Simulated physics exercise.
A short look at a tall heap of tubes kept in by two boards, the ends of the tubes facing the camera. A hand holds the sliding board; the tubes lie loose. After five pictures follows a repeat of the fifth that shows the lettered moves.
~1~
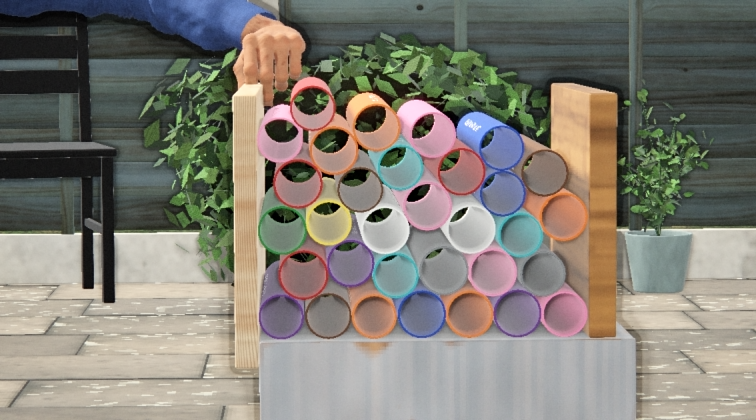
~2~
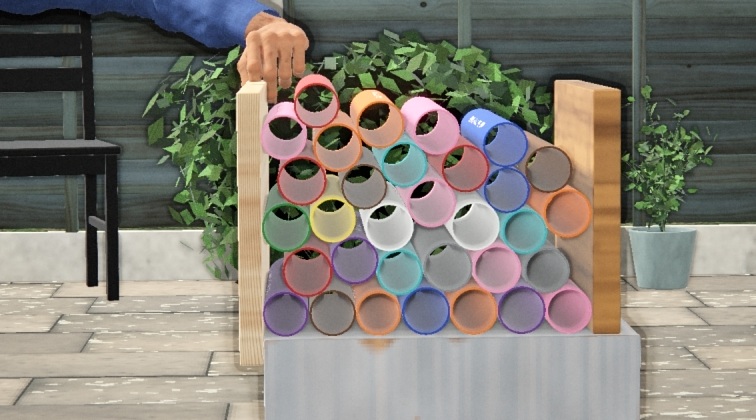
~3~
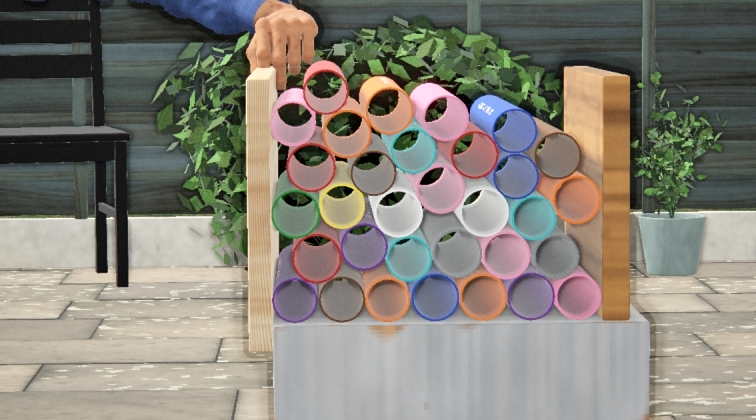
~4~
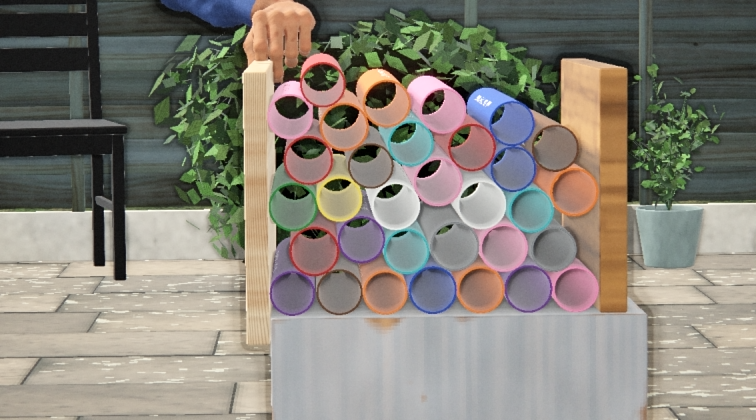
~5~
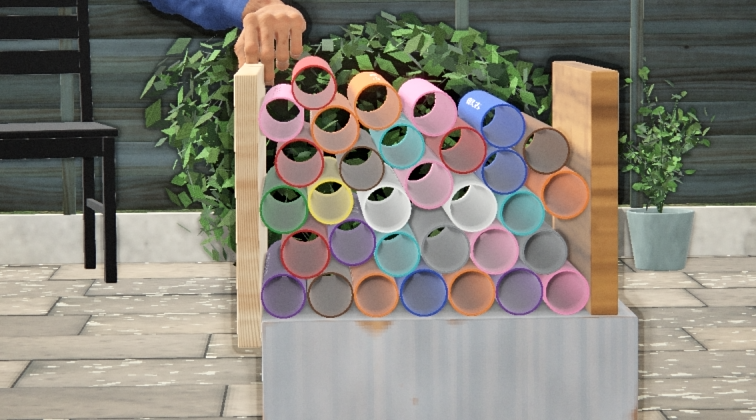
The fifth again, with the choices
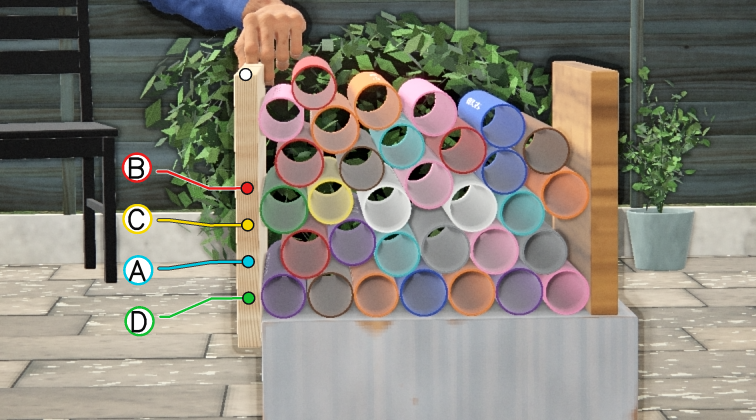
A hand rested on top of the left wooden board beside a stack of colourful tubes on a grey block, and nothing in the pile shifted while the whole view only wobbled slightly.
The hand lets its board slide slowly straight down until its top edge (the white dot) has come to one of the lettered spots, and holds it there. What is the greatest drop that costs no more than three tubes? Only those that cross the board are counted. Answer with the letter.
The last mark within the limit is C.
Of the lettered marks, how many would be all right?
The number is two.
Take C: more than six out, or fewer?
It loses fewer than six.
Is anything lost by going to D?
At D: Yes.
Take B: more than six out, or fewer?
At B, fewer than six.
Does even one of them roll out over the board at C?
Yes.
On the copy, A at (248, 261); B at (247, 188); C at (248, 225); D at (249, 298); the white dot at (246, 75).
On C. First, top of the board (259, 144).
Then, top of the board (260, 223).
Finally, top of the board (260, 224), two out over the board.
By contrast, A more than three out over the board; B two out over the board; D more than three out over the board.
